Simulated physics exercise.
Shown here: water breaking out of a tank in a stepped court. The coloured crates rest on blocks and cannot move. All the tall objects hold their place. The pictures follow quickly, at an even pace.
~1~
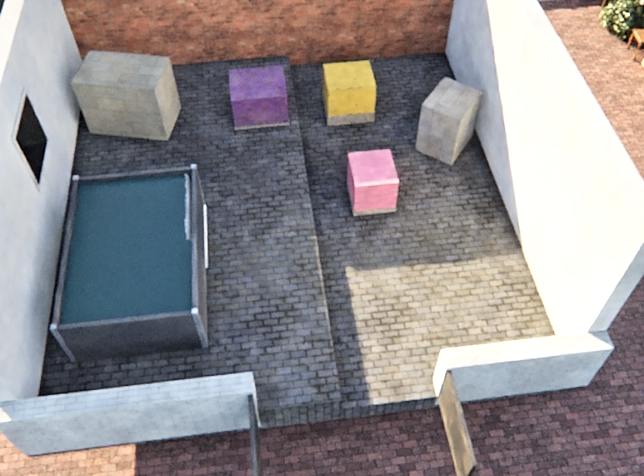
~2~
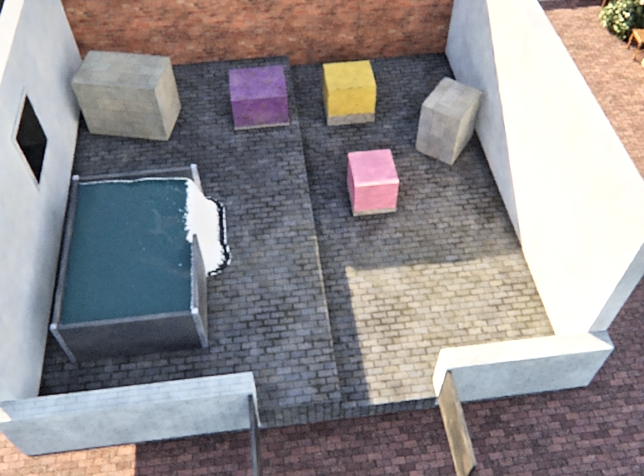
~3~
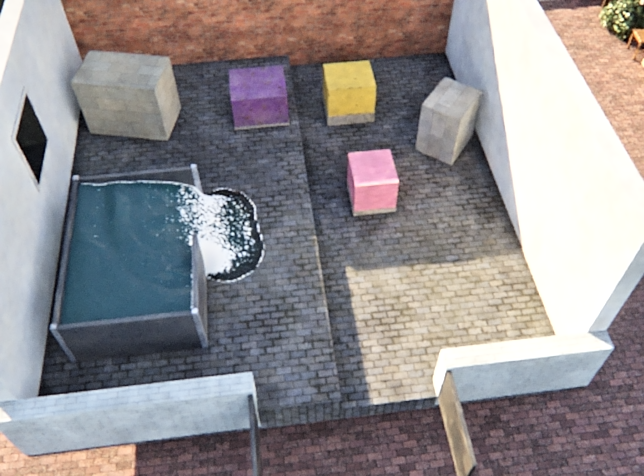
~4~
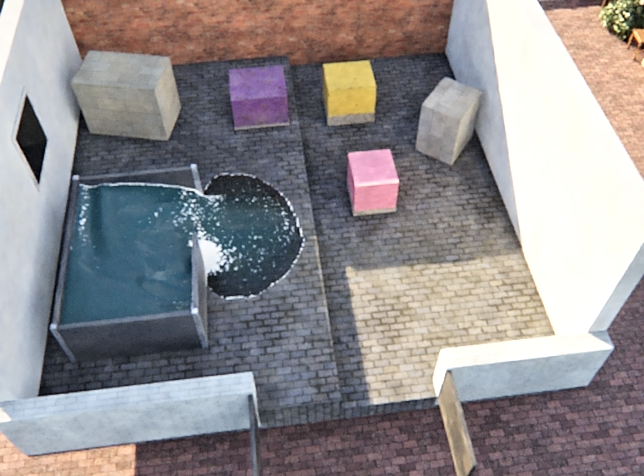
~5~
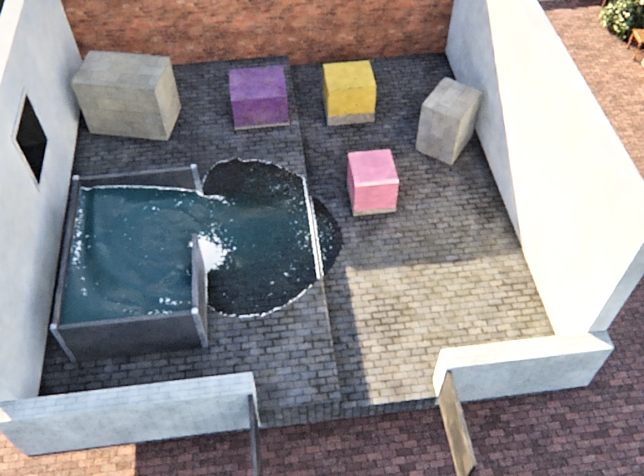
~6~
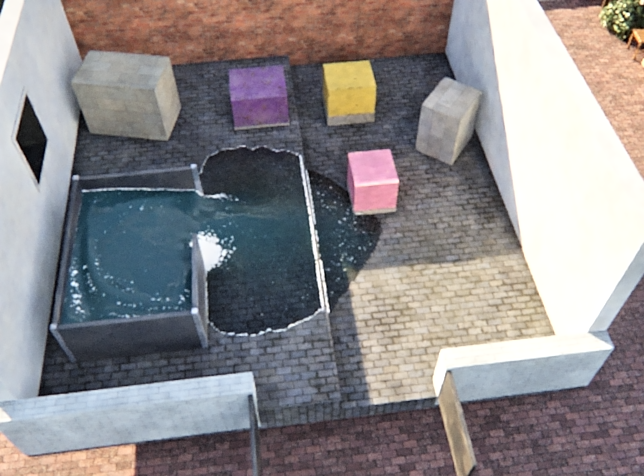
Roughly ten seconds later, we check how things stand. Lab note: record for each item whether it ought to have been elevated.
In the end purple crate: Doused; pink crate: Doused; yellow crate: Doused.
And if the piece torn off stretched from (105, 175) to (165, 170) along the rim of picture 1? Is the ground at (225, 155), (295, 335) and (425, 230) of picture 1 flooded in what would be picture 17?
In turn: Flooded, free of water, no water.
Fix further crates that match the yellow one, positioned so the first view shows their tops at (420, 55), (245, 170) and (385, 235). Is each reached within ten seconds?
Stays clear, then is flooded, then is flooded.
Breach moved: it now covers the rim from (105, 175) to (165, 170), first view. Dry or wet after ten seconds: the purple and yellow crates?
Observed: Purple crate is doused; yellow crate stays clear.
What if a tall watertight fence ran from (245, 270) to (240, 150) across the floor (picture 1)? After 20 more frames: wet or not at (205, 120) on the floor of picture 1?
There: Wet.
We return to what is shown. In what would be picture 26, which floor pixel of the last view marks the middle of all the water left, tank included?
At about (324, 233).
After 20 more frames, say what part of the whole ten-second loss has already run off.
Some 5 per cent.
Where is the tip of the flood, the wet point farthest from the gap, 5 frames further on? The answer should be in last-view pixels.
I reckon the front has reached (515, 240) by then.
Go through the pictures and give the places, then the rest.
The open tank at (132, 244) is whole and still, in the first picture.
Water pours out at (199, 226) and has run to (216, 269), in the second picture.
Water pours out at (199, 227) and has run to (255, 258), in the third picture.
The front is at (297, 243), out from the gap at (199, 228), in the fourth picture.
Water pours out at (199, 228) and has run to (337, 239), in the fifth picture.
The front is at (375, 225), out from the gap at (199, 228), in the sixth picture.
A moment on, water covers 35 % of the floor; the purple crate water round its plinth, the pink crate water round its plinth, the yellow crate water round its plinth.
Next, water covers 50 % of the floor; the purple crate water round its plinth, the pink crate water round its plinth, the yellow crate water round its plinth.
Then, water covers 60 % of the floor; the purple crate water round its plinth, the pink crate water round its plinth, the yellow crate water round its plinth.
Later, water covers 60 % of the floor; the purple crate water round its plinth, the pink crate water round its plinth, the yellow crate water round its plinth.
In the end, water covers 60 % of the floor; the purple crate was topped, the pink crate was topped, the yellow crate was topped.
